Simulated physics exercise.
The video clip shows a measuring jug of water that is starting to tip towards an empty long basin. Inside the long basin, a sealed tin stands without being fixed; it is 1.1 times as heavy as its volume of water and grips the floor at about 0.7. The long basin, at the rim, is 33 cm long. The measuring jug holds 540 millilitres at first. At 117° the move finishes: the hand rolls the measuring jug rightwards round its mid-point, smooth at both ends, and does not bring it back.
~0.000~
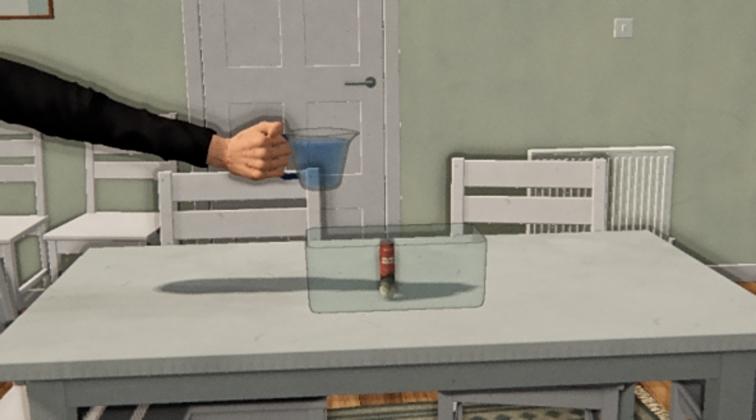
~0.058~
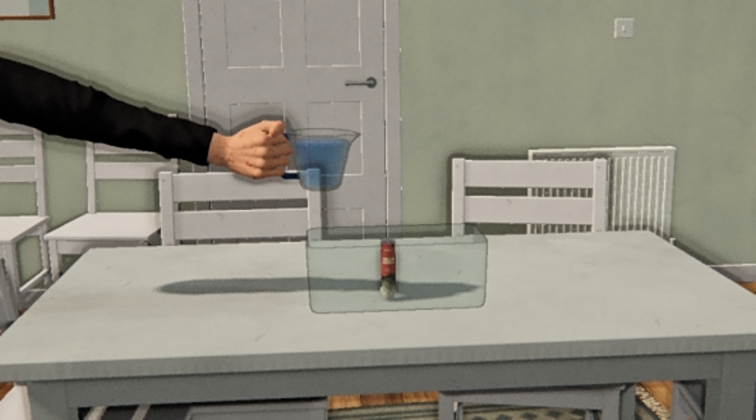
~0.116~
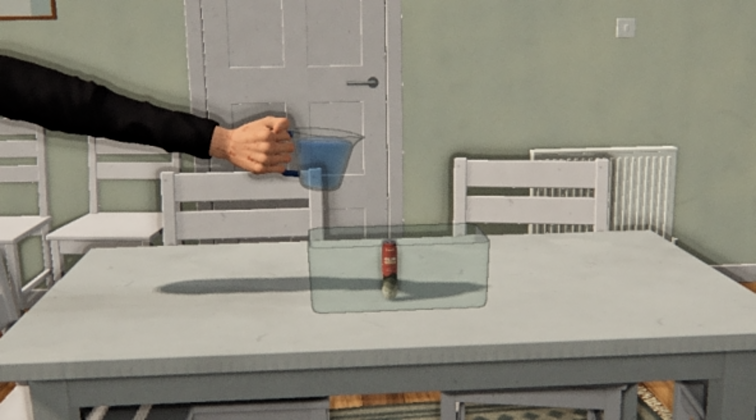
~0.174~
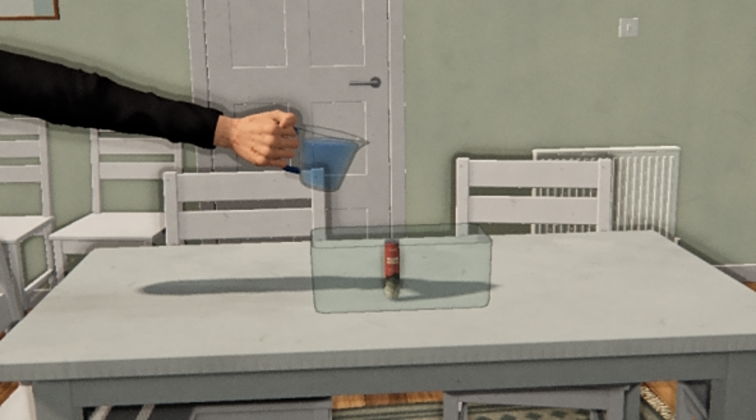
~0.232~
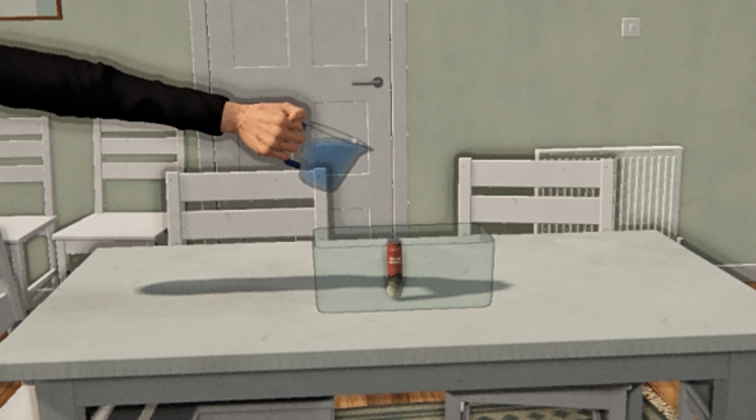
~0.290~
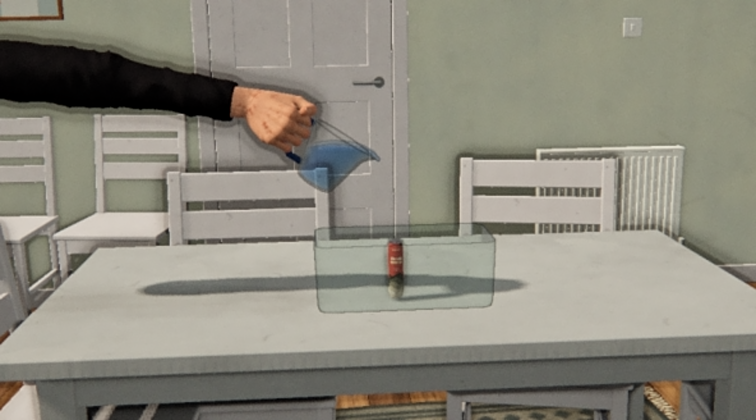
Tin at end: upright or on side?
I expect it will tip over.
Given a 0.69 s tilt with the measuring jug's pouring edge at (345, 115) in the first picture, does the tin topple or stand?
Then the tin comes down.
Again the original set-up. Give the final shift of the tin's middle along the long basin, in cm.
Net tin displacement: Roughly 9.5 cm.
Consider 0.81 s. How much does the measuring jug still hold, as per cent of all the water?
Around 1 in a hundred is still there.
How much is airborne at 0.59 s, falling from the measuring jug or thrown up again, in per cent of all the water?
Close to 28 in a hundred.
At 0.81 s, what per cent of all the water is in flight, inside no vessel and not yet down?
Close to 3 %.
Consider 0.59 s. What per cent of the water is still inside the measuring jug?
About 32 percent.
Then, 0.59 s in, the tilt is 99° and 31 per cent is still to pour; the tin stands where it began.
Then, 0.81 s in, the tilt is 117° and 1 per cent is still to pour; the tin leans 4°.
Then, 1.05 s in, the tilt is 117° and 0 per cent is still to pour; the tin lies on its side.
Then, 1.30 s in, the tilt is 117° and 0 per cent is still to pour; the tin lies on its side.
Finally, the tin lies on its side.
